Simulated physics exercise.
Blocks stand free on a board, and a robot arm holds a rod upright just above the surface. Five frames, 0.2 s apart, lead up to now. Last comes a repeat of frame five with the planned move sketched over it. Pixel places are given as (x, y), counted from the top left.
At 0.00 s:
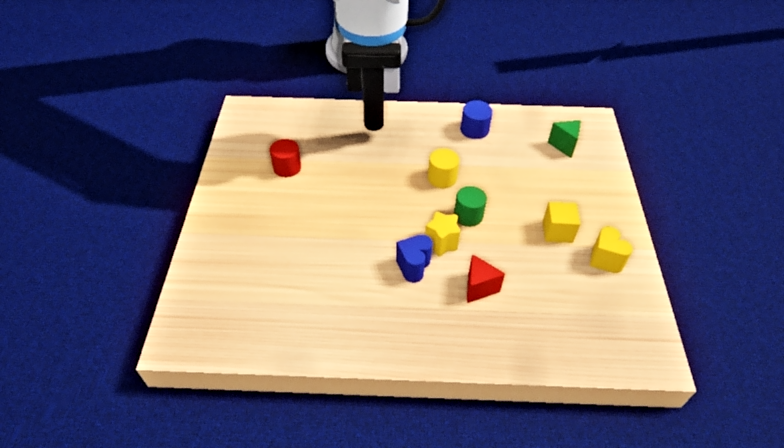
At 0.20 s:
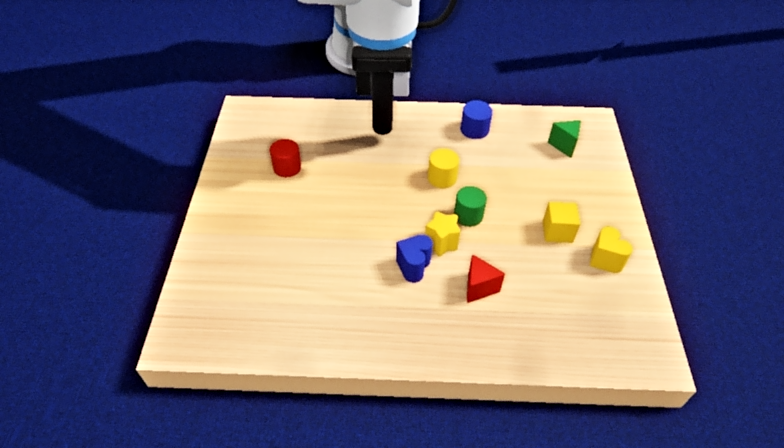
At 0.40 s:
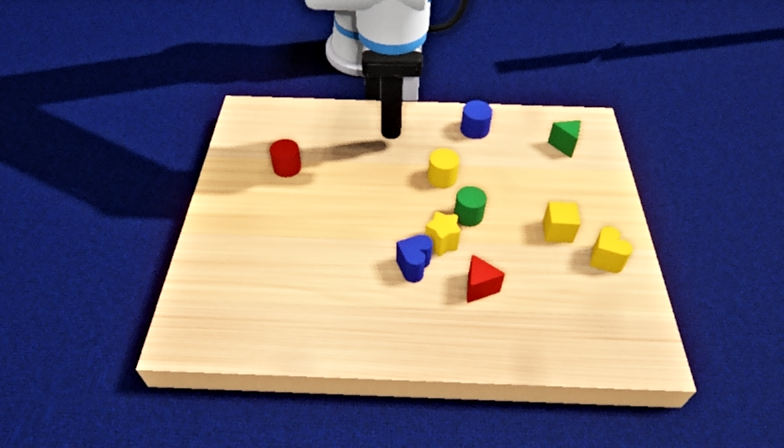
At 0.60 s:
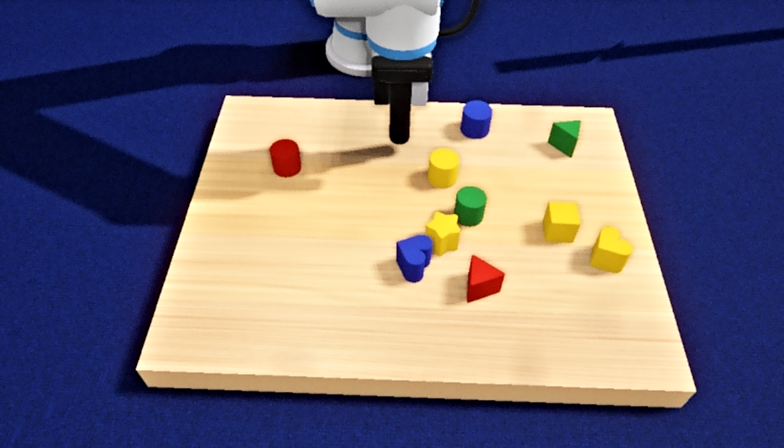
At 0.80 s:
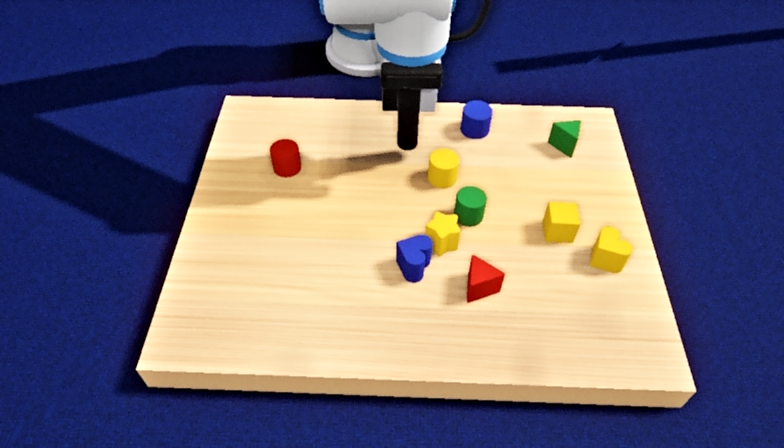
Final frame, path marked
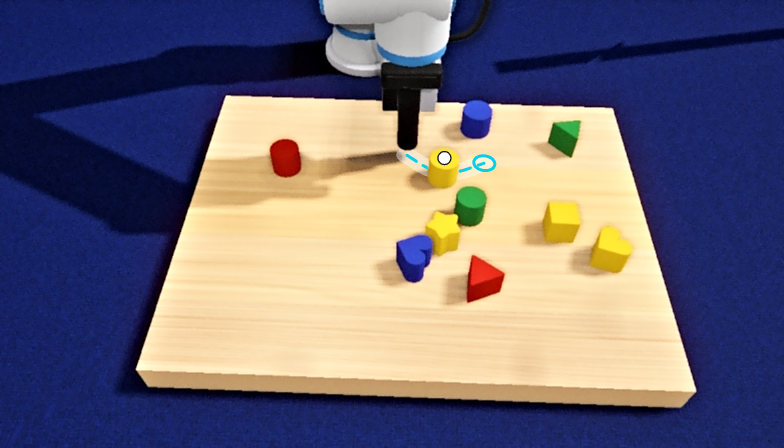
On a pale wooden board over dark blue fabric, seen from above at a slant by a still camera, a robot arm holds a black rod upright near the far edge. A red cylinder sits left, with yellow, blue and green shapes and a red triangle spread across the middle and right. The rod moves slowly right and slightly nearer, while every block stays put.
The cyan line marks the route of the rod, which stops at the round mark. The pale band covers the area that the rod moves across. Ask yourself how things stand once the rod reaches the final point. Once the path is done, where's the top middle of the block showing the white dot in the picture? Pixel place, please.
My best guess is (471, 170).
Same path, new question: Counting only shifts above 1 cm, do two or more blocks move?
That would be a no.
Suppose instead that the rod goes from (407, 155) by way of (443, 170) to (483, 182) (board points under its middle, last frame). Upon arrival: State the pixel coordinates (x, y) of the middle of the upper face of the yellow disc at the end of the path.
I'd expect the centre of its top face to be at (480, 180).
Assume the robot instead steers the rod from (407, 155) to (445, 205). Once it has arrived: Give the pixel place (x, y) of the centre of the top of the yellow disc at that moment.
It will end up at (464, 169).
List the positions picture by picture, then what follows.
The first frame shows rod tip at (374, 126); block tops, yellow disc at (444, 158); blue disc at (478, 110).
The second frame shows rod at (383, 129); blocks unchanged.
The third frame shows rod at (391, 134); blocks unchanged.
The fourth frame shows rod at (399, 139); blocks unchanged.
The fifth frame shows rod at (407, 145); yellow disc at (444, 158); blue disc at (478, 110).
Path on the board, from (407, 155) via (430, 169) and (458, 172), ending at (484, 163); the dot is on the yellow disc.
The first path, step by step. One third of the way, rod at (431, 159); yellow disc at (451, 162).
Two thirds of the way, rod at (460, 161); yellow disc at (471, 170).
At the end, rod at (486, 153); yellow disc at (471, 170); blue disc in place.
